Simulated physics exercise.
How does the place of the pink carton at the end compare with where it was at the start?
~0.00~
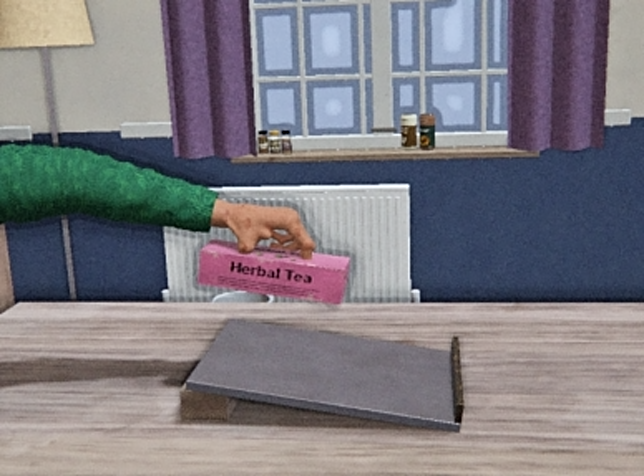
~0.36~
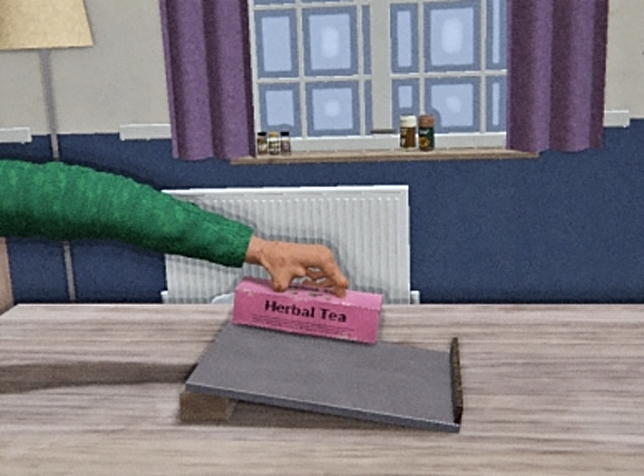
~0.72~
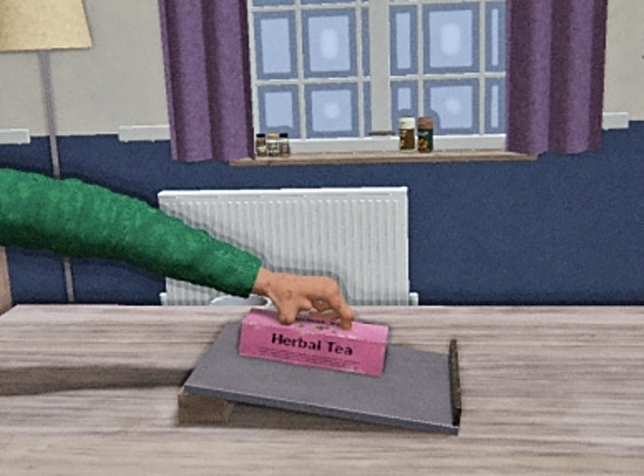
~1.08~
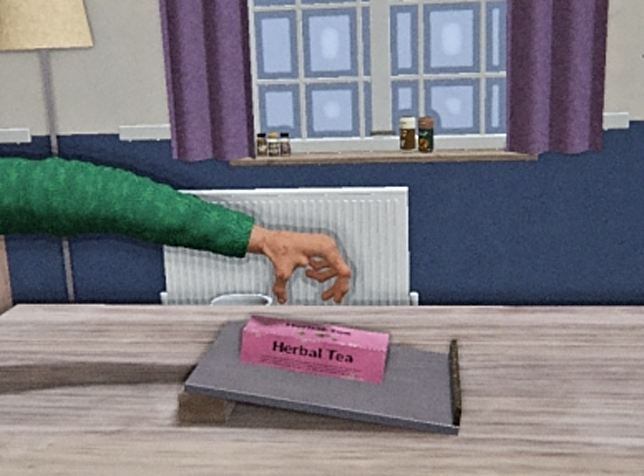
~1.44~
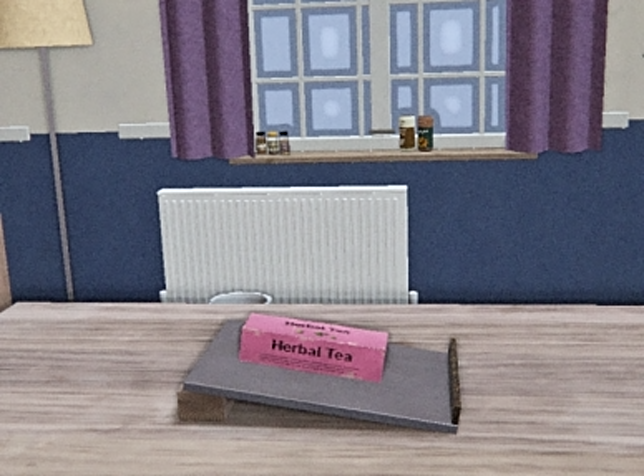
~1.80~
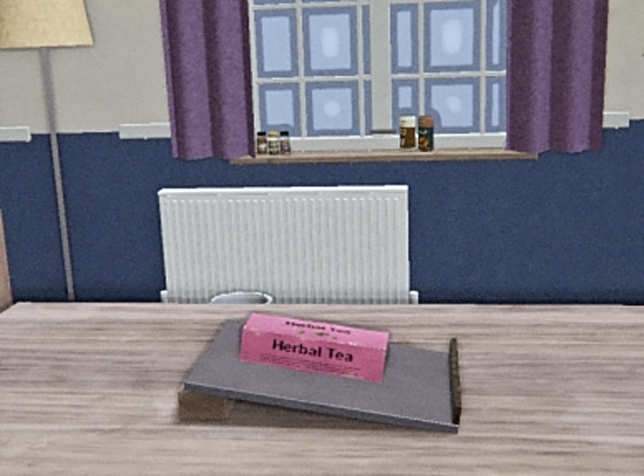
At the start the pink carton is held in the hand above the table, and by the end it rests lower and further right, on the sloping grey board.
